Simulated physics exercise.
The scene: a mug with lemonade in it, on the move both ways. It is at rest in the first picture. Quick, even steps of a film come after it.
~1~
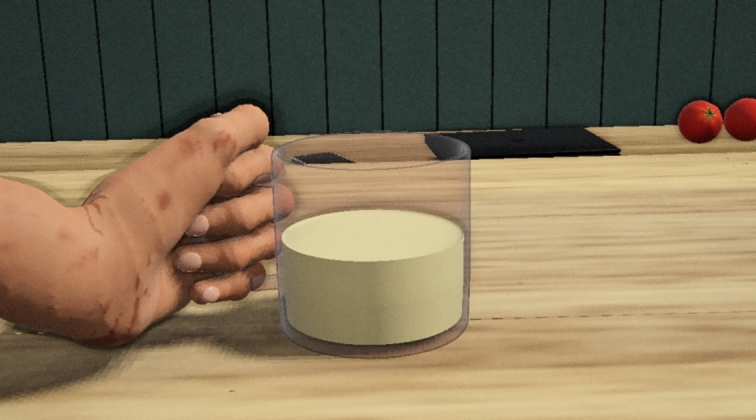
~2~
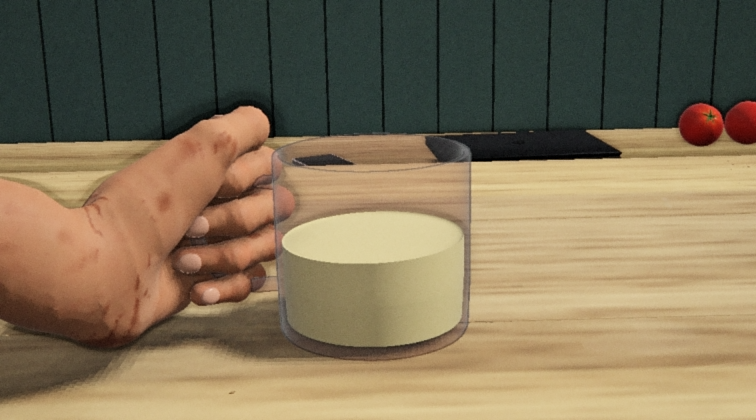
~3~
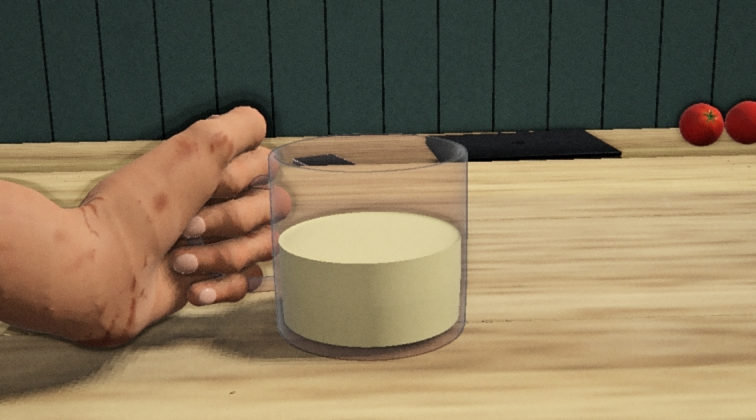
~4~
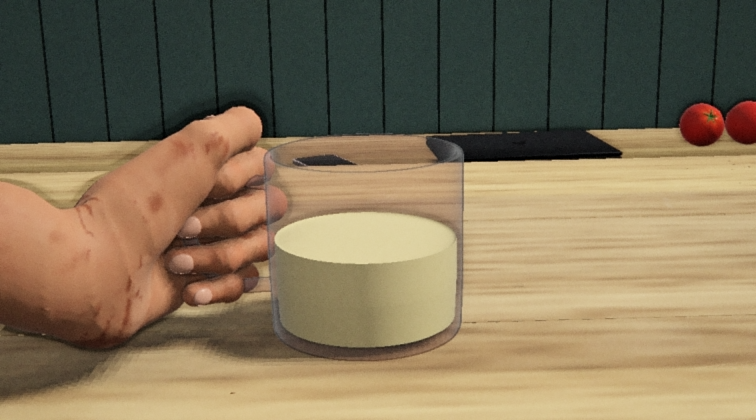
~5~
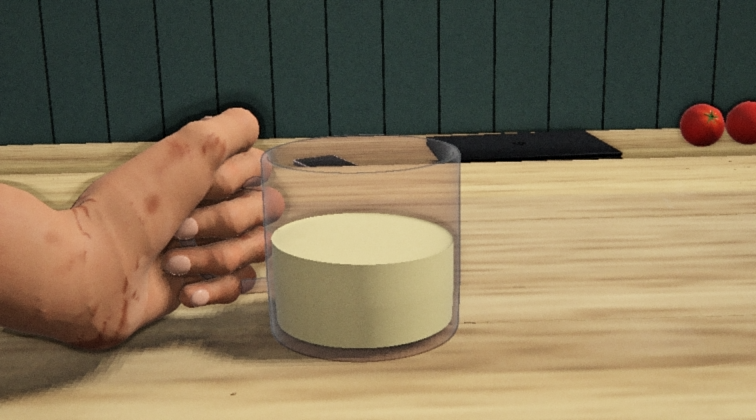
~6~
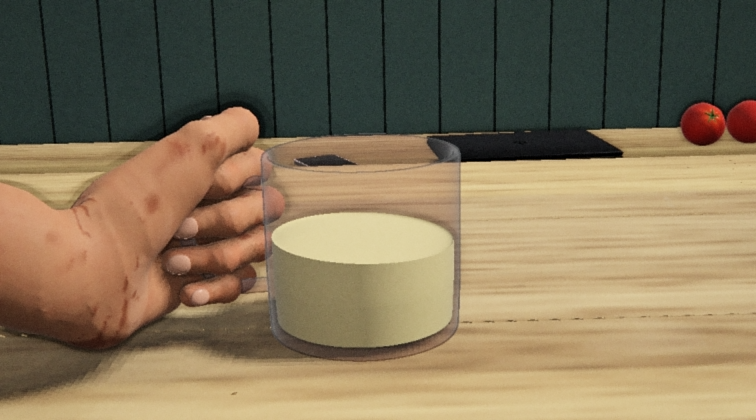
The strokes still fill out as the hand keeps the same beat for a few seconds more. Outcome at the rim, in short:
No overflow.
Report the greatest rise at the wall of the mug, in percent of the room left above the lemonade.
My estimate is 10 in a hundred.
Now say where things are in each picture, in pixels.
Mug (373, 231) about half full; at rest, in the first picture.
Mug about half full, surface at (373, 237); surface about level, in the second picture.
Mug (369, 234) about half full; surface about level, in the third picture.
Mug about half full, surface at (366, 238); surface about level, in the fourth picture.
Mug (362, 235) about half full; surface about level, in the fifth picture.
Mug about half full, surface at (363, 238); surface about level, in the sixth picture.
Shortly, the highest wave so far stays far below the rim.
At the finish, the highest wave so far stays far below the rim; nothing has left it.
